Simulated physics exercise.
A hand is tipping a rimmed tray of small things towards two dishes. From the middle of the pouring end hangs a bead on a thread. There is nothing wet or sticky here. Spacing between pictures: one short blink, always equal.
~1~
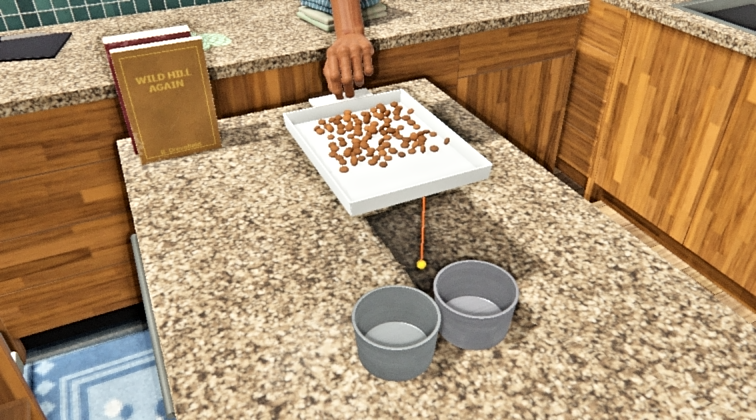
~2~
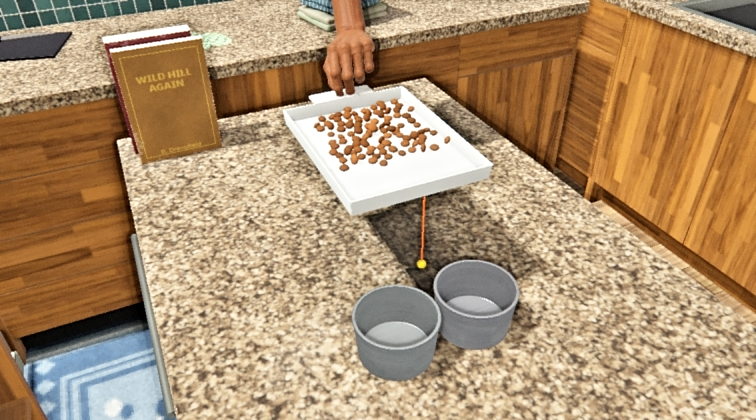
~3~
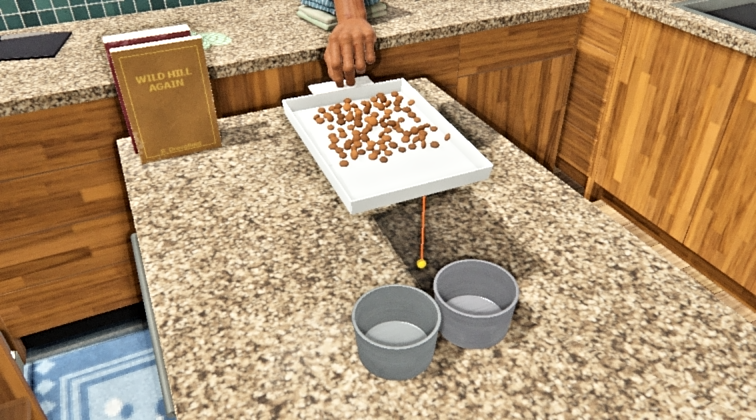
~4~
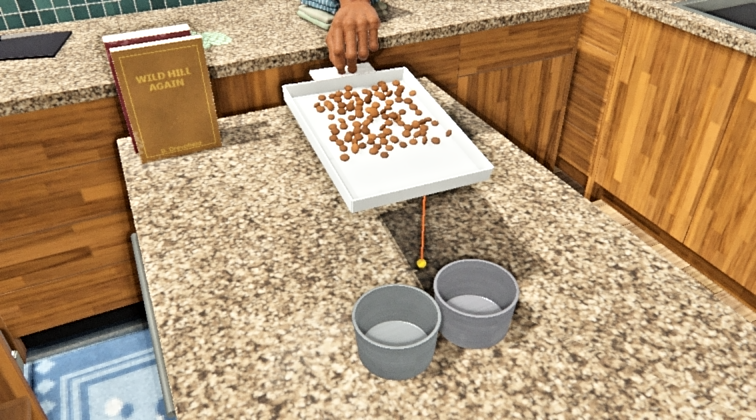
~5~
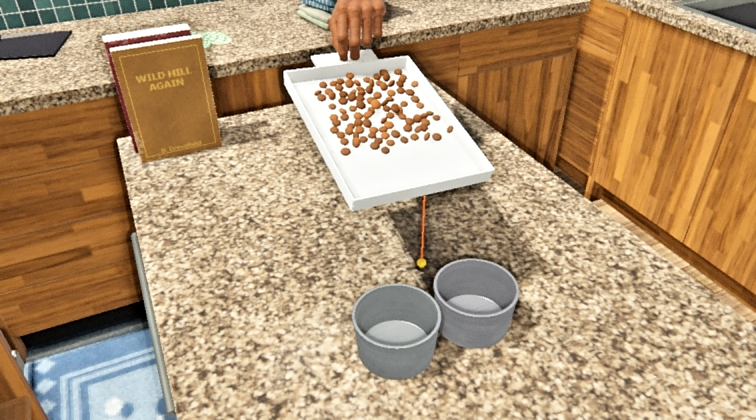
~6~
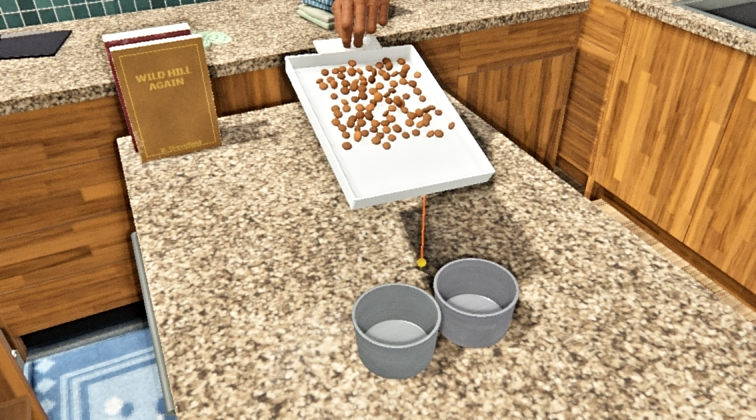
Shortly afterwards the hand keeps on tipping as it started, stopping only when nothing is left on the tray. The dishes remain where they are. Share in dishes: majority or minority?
Majority.
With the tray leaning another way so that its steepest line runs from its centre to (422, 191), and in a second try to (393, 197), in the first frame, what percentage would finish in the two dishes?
I'd say roughly 90 percent with the first slope, 80 percent with the other.
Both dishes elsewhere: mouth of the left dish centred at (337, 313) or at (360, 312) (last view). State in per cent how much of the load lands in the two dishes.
20 and 40 %.
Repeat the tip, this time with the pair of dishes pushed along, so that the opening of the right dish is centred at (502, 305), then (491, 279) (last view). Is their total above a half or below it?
Well, the minor share the first time and the bulk the second time.
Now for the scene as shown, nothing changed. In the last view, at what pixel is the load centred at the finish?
Centre at rest: Close to (475, 314).
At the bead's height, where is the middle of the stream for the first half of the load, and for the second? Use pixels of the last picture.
First half (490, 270); second half (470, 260).
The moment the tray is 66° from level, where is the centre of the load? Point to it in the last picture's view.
Somewhere about (460, 177).
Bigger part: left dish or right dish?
It is the right one.
Shortly afterwards, tray tipped steeply; the bulk on the tray; only a few in the right dish; a little in the air.
Next, tray tipped past a quarter turn; near half on the tray; only a few in the left dish; near a third in the right dish; a little outside both; a little in the air.
Some moments later, tray tipped past a quarter turn; a little in the left dish; near two thirds in the right dish; near a quarter outside both.
In the end, tray tipped past a quarter turn; a little in the left dish; near two thirds in the right dish; near a quarter outside both.
